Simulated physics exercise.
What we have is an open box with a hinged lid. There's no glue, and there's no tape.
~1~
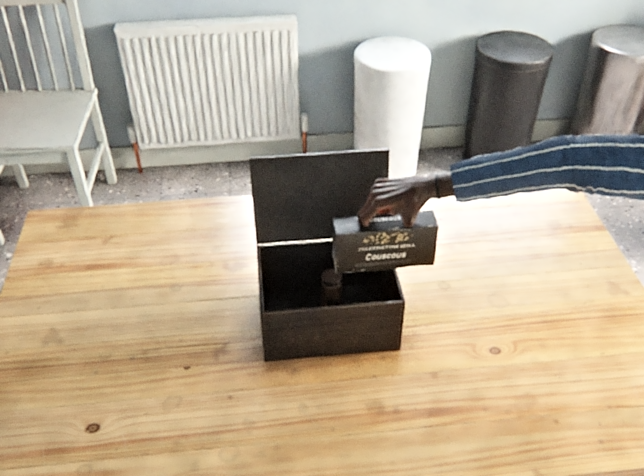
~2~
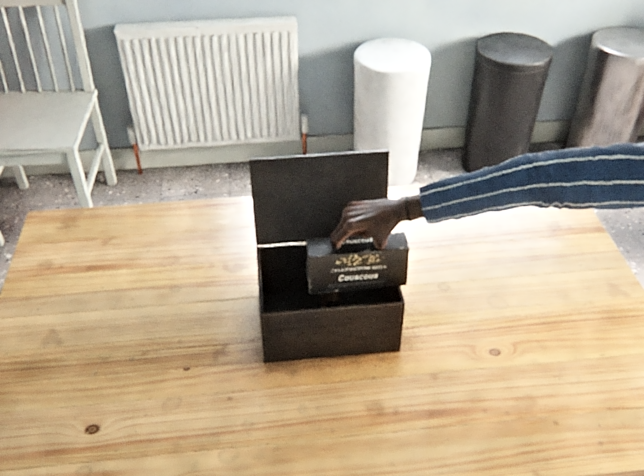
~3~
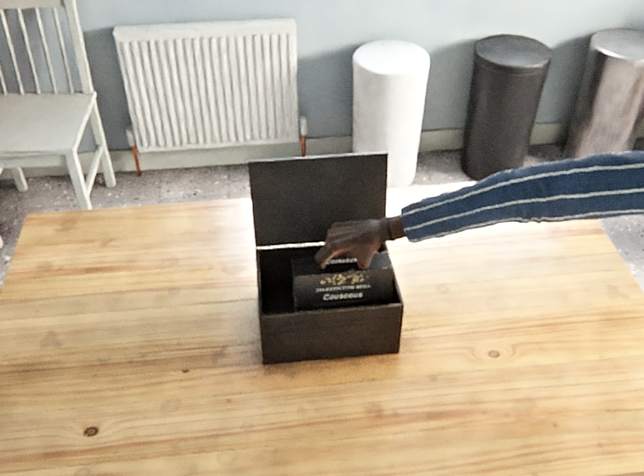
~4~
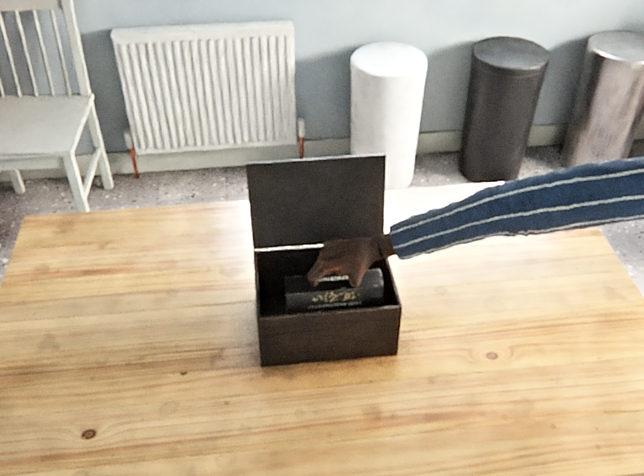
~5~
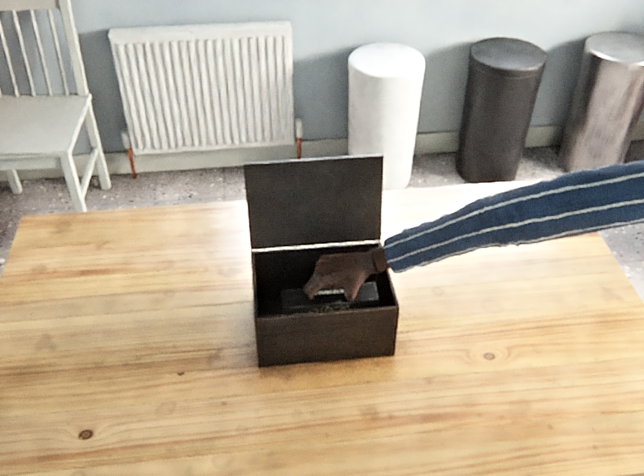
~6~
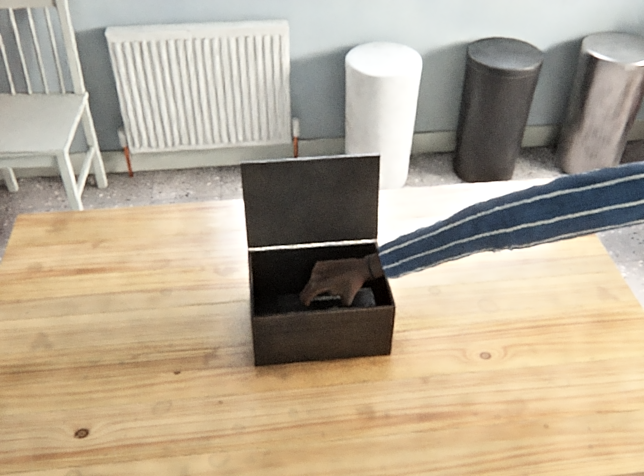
A hand in a striped blue sleeve held a black packet of couscous above an open dark box on a wooden table, then lowered it inside and kept its fingers on it.
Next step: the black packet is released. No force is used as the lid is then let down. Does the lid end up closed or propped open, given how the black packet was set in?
Lid seats.
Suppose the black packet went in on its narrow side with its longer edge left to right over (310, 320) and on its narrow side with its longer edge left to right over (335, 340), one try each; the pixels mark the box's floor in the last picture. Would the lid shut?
Result of try one: No gap; result of try two: No gap.
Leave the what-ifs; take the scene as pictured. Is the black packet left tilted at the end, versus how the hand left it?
Well, the black packet stays just as set.
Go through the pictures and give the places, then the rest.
In the first picture, coming down; black packet (384, 242); brown shaker (332, 293).
In the second picture, coming down; black packet (357, 263).
In the third picture, coming down; black packet (342, 282).
In the fourth picture, coming down; black packet (334, 299).
In the fifth picture, coming down.
In the sixth picture, in place under the hand.
Then, 1.50 s after the last picture, lid 66° above the rim.
Then, 1.80 s after the last picture, lid 32° above the rim.
At rest, lid shut; both in place. Seen from the same camera at the end, black packet near (326, 318).
